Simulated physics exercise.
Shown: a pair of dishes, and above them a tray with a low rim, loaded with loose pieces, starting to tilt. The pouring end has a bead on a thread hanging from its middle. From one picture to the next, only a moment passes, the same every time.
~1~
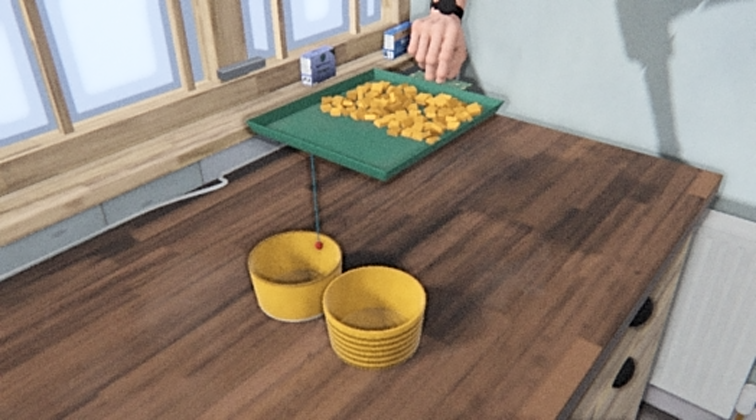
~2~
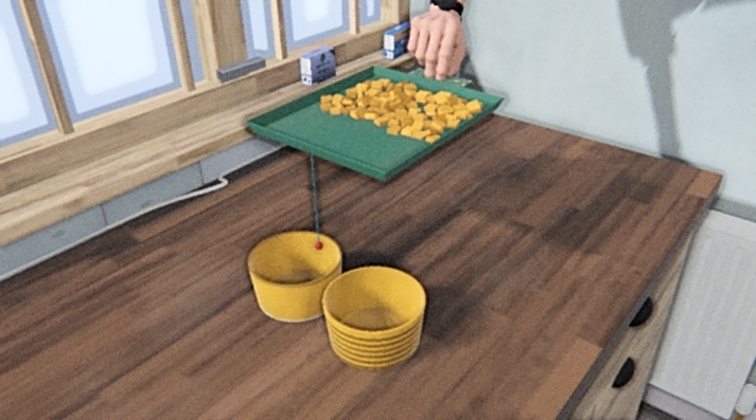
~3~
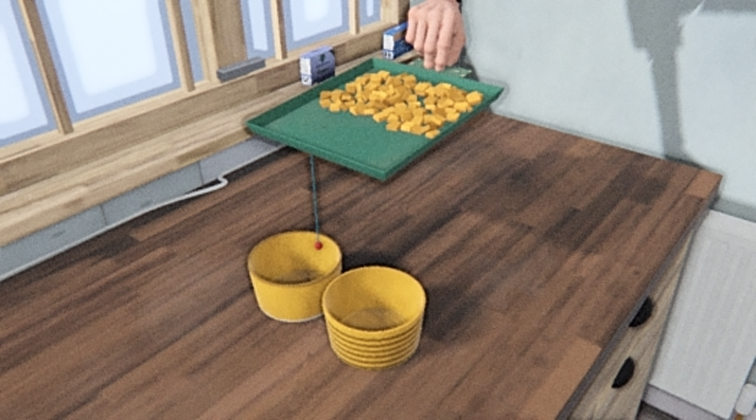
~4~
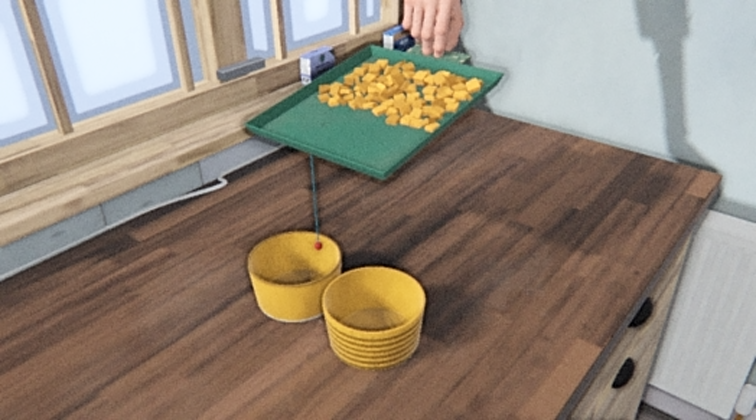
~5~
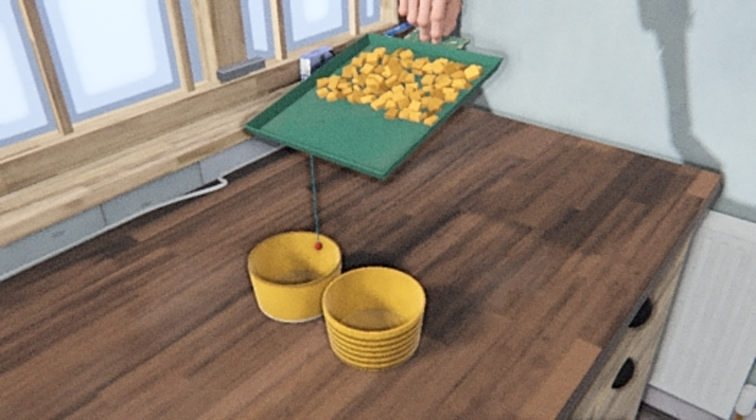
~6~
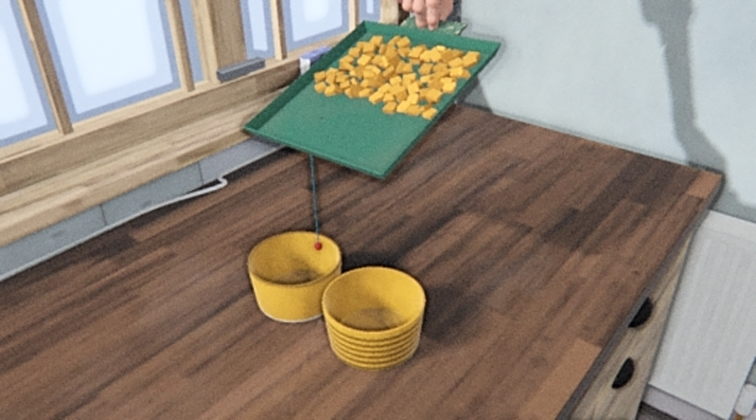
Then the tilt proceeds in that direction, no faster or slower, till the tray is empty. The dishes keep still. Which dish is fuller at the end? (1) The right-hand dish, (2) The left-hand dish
The answer is 2.
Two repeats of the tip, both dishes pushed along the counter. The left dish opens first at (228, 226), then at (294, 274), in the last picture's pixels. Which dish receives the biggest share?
Case one: The dish at right. Case two: The dish at left.
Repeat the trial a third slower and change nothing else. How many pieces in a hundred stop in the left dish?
Roughly 50 %.
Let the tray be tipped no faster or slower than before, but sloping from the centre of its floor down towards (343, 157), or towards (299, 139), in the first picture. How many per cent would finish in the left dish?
In order, some 10 % and some 30 %.
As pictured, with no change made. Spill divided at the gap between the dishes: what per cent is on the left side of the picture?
Reading: Around 100 %.
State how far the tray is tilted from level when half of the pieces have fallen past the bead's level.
I'd say it is tilted about 80°.
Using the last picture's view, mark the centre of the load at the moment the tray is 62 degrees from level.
The load's middle is around (301, 143).
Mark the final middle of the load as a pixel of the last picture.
Close to (270, 307) in the last picture.
Soon, tray tipped steeply; most on the tray; a small part in the air.
A while on, tray tipped right over; a small part on the tray; a stray few in the right dish; about a quarter in the left dish; about half outside both; about a quarter in the air.
Towards the end, tray tipped past a quarter turn; a small part in the right dish; about a third in the left dish; about two thirds outside both.
Finally, tray tipped past a quarter turn; a small part in the right dish; about a third in the left dish; about two thirds outside both.
